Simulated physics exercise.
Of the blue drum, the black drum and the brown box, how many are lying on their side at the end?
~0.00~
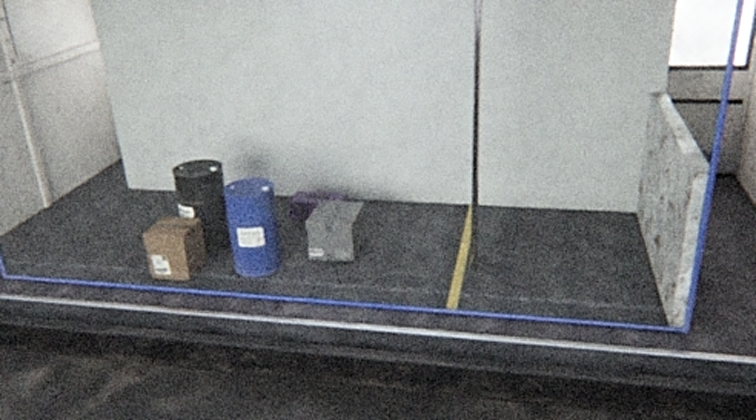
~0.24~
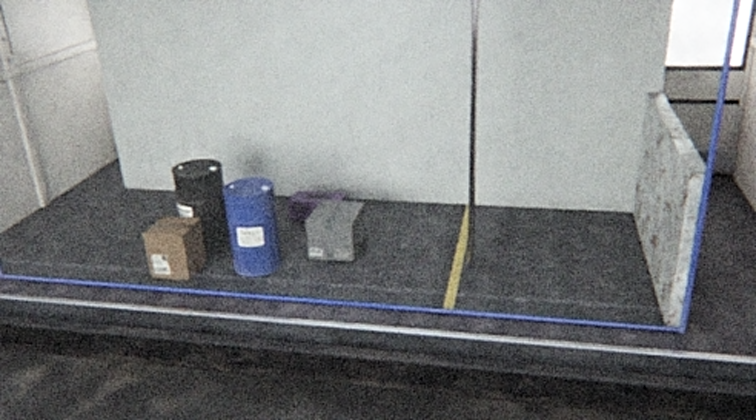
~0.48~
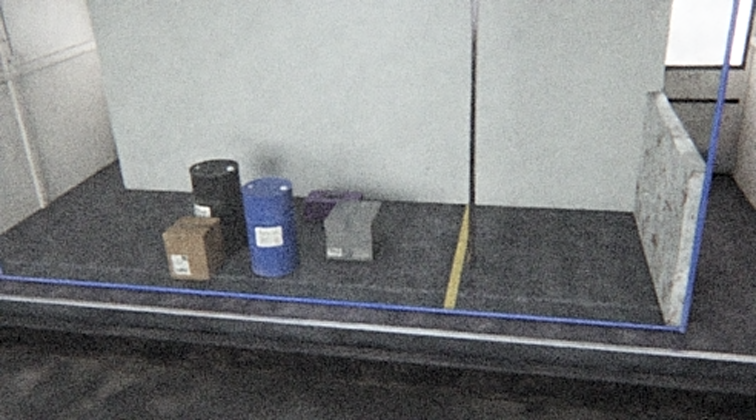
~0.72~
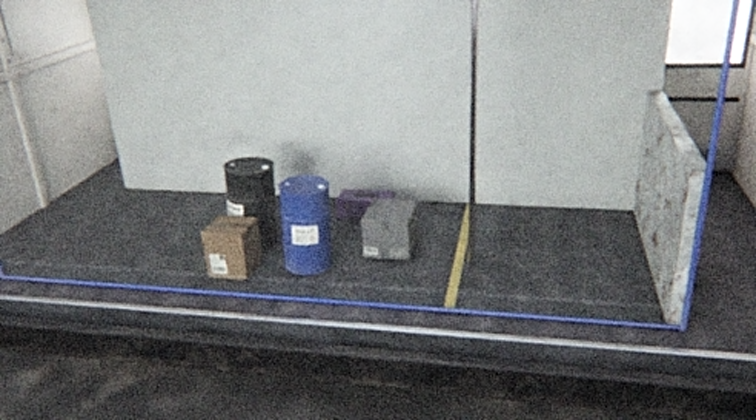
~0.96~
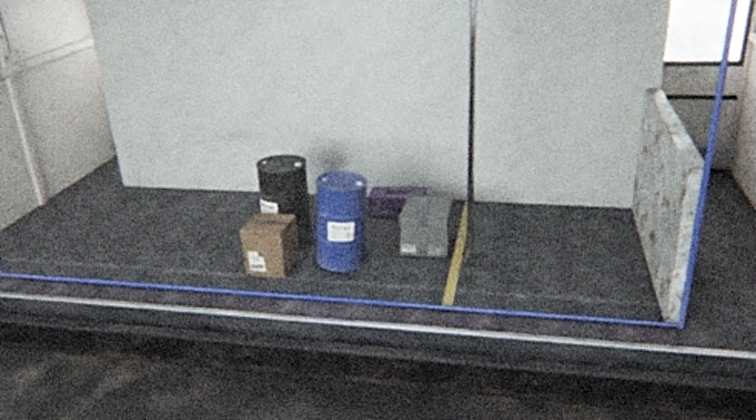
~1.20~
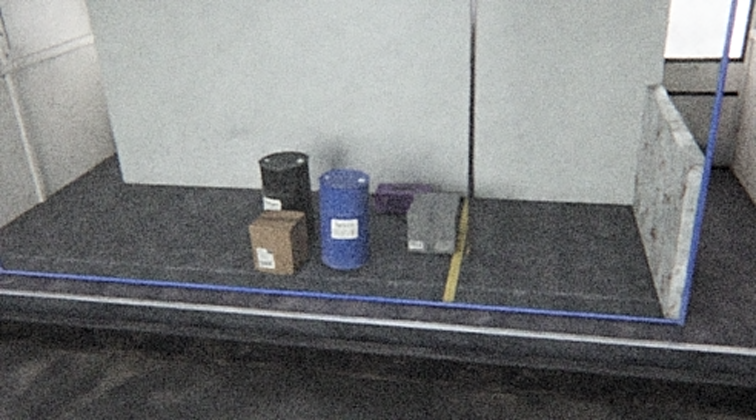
None of them are. The two drums and the brown box all slide to the right and are still standing upright at the end.
